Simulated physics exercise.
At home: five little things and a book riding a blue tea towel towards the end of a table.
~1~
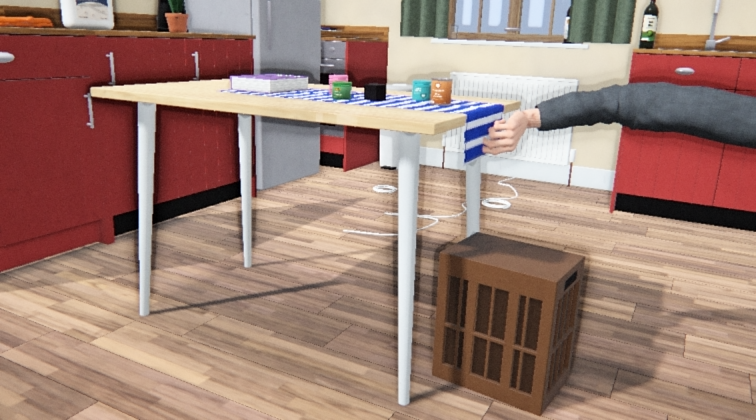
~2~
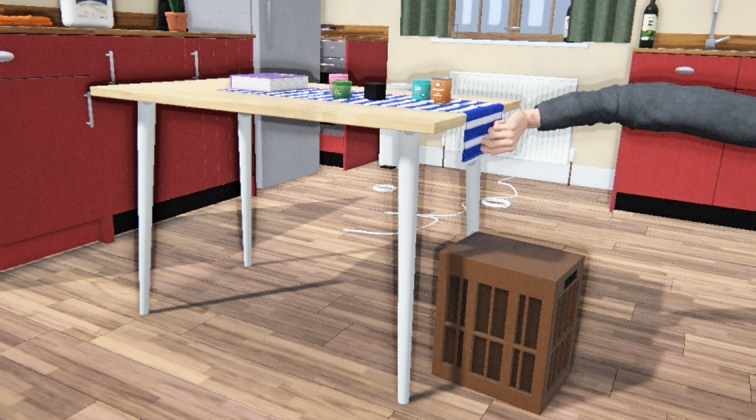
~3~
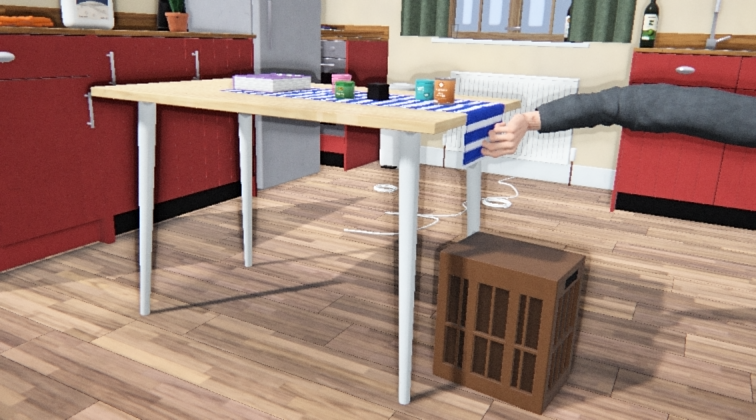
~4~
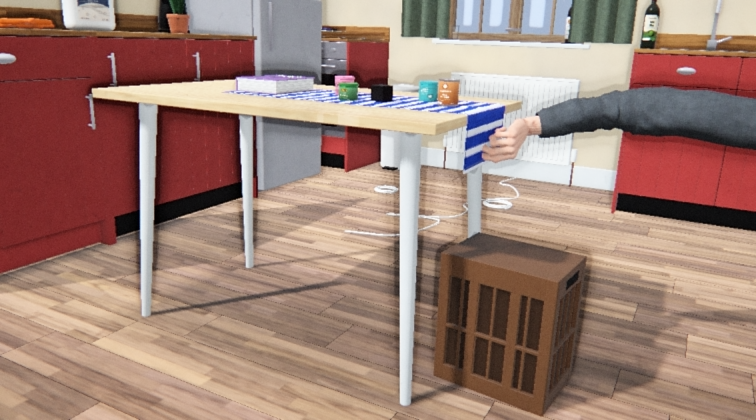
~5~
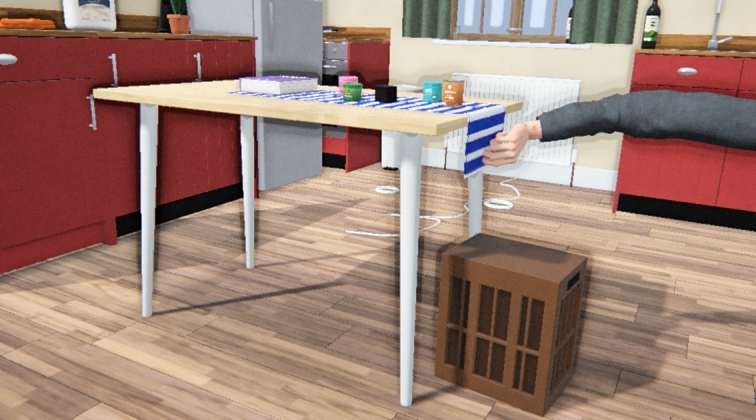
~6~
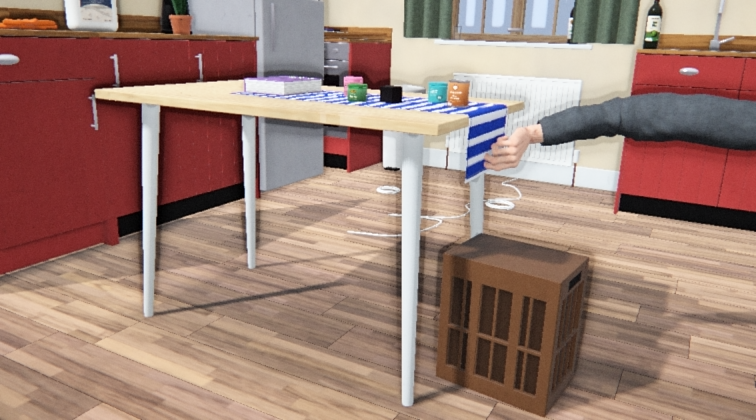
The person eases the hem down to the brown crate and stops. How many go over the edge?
The table loses two.
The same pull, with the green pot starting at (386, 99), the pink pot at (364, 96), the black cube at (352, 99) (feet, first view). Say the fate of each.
The green pot holds on; the pink pot remains up; the black cube holds on.
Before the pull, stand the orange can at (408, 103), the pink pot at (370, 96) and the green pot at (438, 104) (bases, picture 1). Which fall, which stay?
The orange can falls; the pink pot remains up; the green pot tumbles off.
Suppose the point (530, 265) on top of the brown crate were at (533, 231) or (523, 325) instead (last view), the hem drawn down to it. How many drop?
Over the edge go 1 and 4.
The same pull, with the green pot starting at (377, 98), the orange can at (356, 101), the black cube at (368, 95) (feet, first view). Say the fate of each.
The green pot stays on; the orange can keeps its place on top; the black cube stays on.
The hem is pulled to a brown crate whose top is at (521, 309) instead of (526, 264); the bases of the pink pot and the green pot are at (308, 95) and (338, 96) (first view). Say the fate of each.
The pink pot keeps its place on top, the green pot survives.
A little later, hem near (484, 193); all still up.
Next, hem near (483, 219); orange can gone.
Later still, hem on the crate; orange can and turquoise pot gone.
When it is over, hem on the crate; orange can and turquoise pot gone. The count of fallen things is two.
